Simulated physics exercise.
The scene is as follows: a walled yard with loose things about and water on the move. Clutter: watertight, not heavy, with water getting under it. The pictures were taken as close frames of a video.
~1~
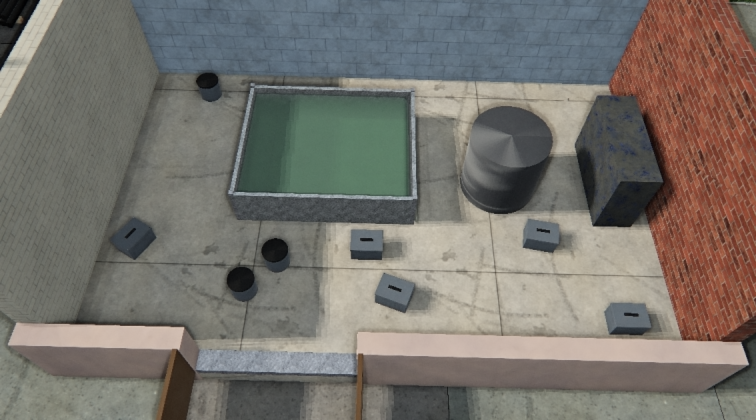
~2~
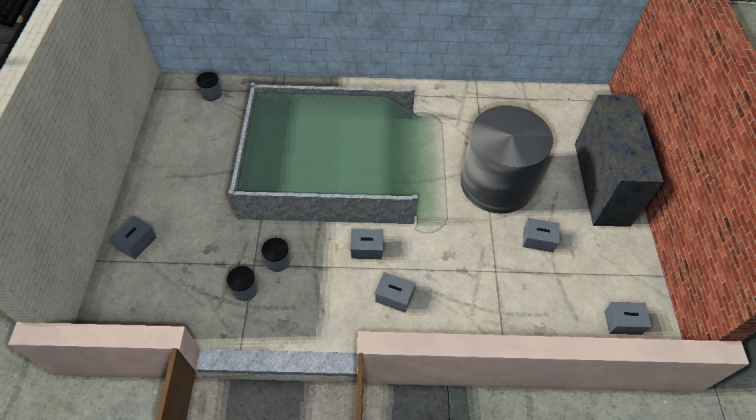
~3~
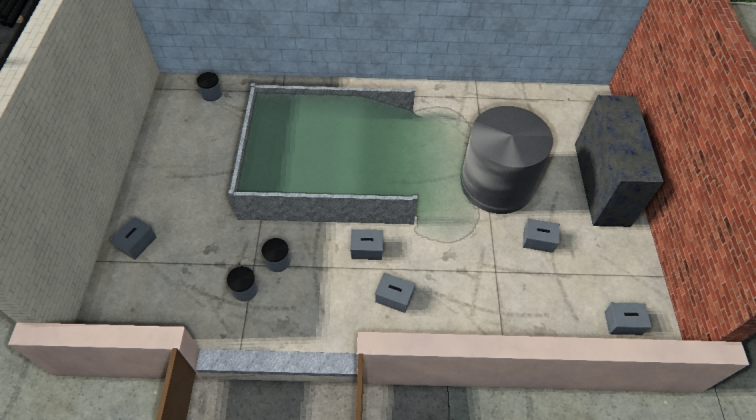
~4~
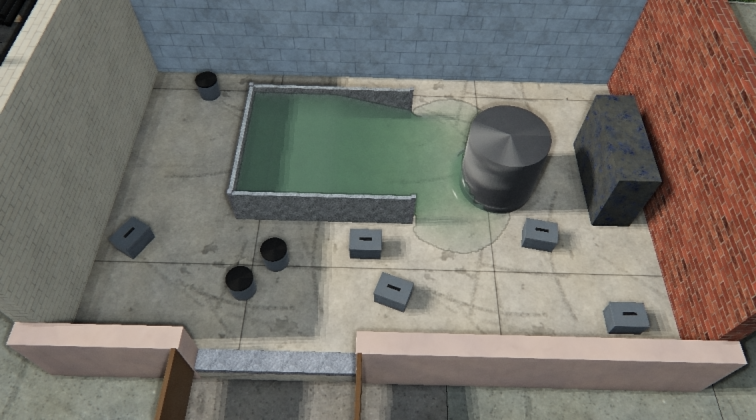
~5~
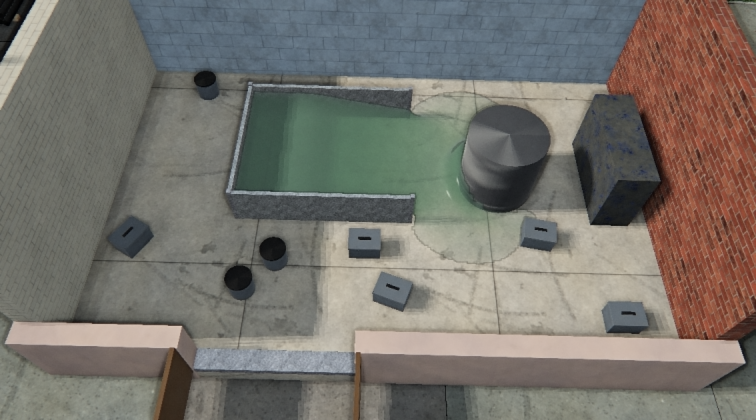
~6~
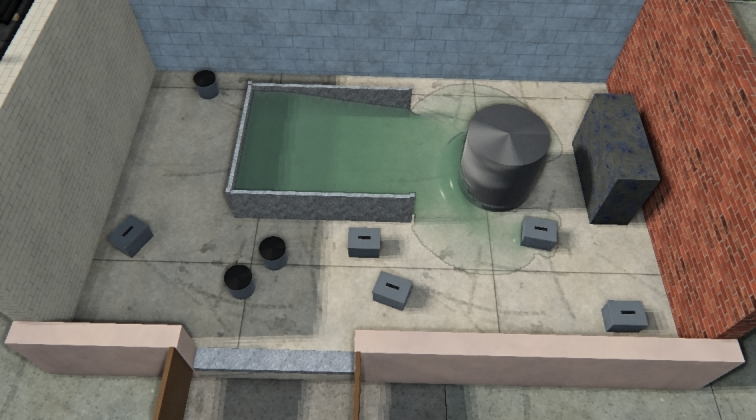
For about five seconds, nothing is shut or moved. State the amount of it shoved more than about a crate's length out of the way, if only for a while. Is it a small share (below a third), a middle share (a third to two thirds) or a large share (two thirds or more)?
A small share, below a third.
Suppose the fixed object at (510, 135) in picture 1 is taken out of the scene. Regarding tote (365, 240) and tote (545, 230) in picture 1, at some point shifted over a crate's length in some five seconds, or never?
The first one stopped shy and the second one covered that distance.
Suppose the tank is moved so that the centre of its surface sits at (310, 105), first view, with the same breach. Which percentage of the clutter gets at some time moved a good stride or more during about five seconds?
I'd put it close to 20 percent.
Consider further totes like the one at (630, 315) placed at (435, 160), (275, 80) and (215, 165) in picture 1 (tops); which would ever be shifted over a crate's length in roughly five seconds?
In sequence: Pushed clear, doesn't go far, doesn't go far.
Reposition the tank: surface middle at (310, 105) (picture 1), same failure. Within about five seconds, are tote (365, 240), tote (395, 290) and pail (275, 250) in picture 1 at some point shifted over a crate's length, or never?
Result per object - stayed close, stayed close, stayed close.
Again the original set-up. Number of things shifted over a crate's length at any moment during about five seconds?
2.
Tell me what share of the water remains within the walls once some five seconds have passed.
Something like 100 per cent, give or take.
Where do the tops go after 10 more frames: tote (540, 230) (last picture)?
Estimated position: Roughly (582, 232).
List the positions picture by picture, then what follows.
A tote at (543, 231), on the bottom; a tote at (631, 315), on the bottom; 0 of 8 have shifted, in the first picture.
A tote at (543, 230), on the bottom; a tote at (631, 314) rests on the ground; 0 of 8 have shifted, in the second picture.
A tote at (543, 231), on the bottom; a tote at (631, 315), on the bottom; 0 of 8 have shifted, in the third picture.
A tote at (542, 230) rests on the ground; a tote at (630, 314) rests on the ground; 0 of 8 have shifted, in the fourth picture.
A tote at (541, 230) rests on the ground; a tote at (628, 314), on the bottom; 0 of 8 have shifted, in the fifth picture.
A tote at (541, 229) rests on the ground; a tote at (628, 313) rests on the ground; 0 of 8 have shifted, in the sixth picture.
A moment on, 0 of 8 are well off their spots; 0 afloat.
Next, 1 of 8 are well off their spots; 0 afloat.
Later, 1 of 8 are well off their spots; 2 afloat.
In the end, 2 of 8 are well off their spots, and 2 have been at some point; 2 afloat.
